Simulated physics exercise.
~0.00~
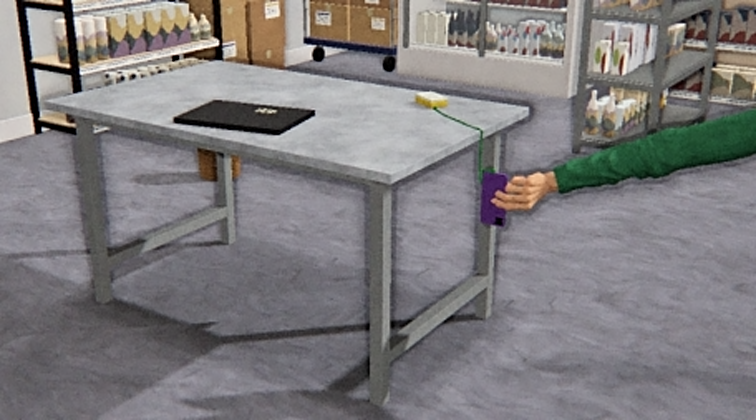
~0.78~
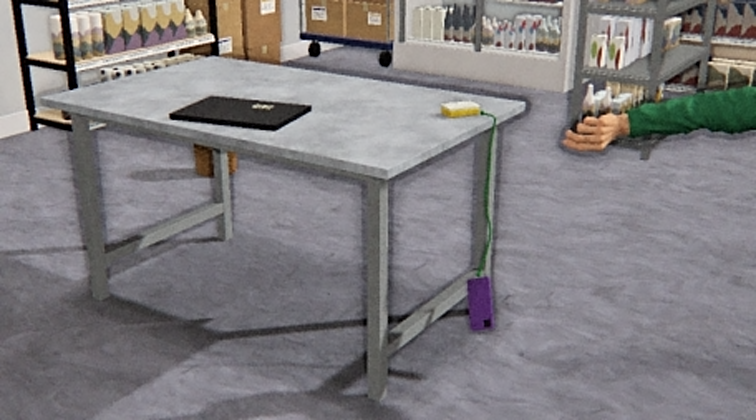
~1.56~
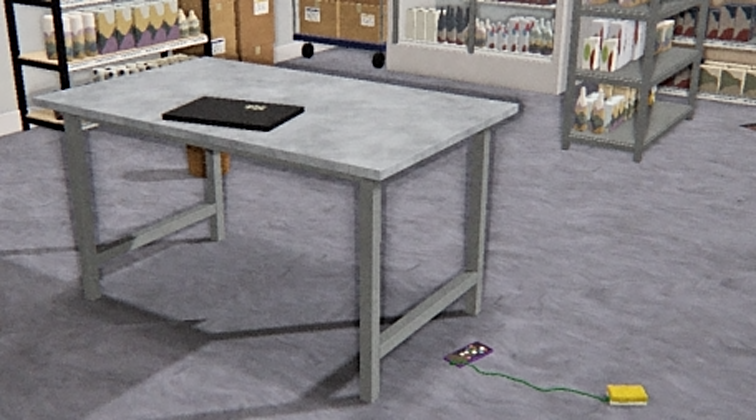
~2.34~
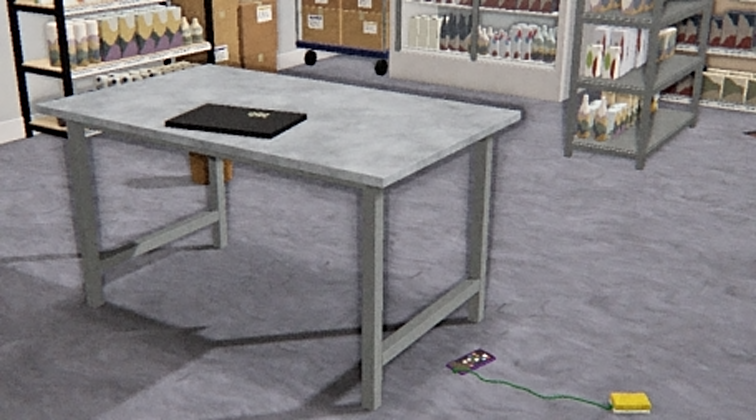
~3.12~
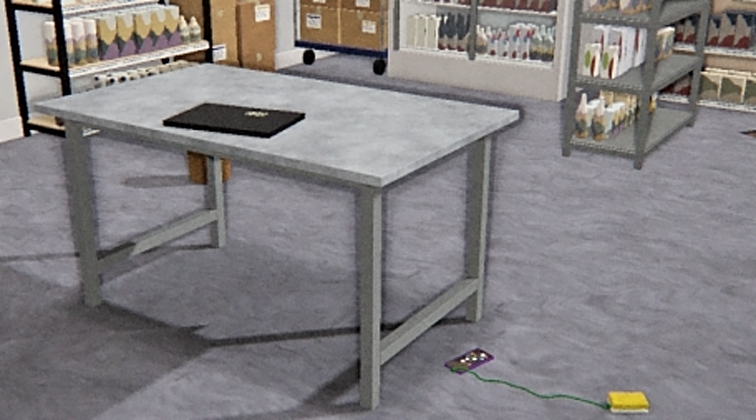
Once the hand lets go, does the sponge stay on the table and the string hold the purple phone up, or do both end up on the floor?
Both end up on the floor. The purple phone drops all the way down, and the sponge is dragged off the table after it.
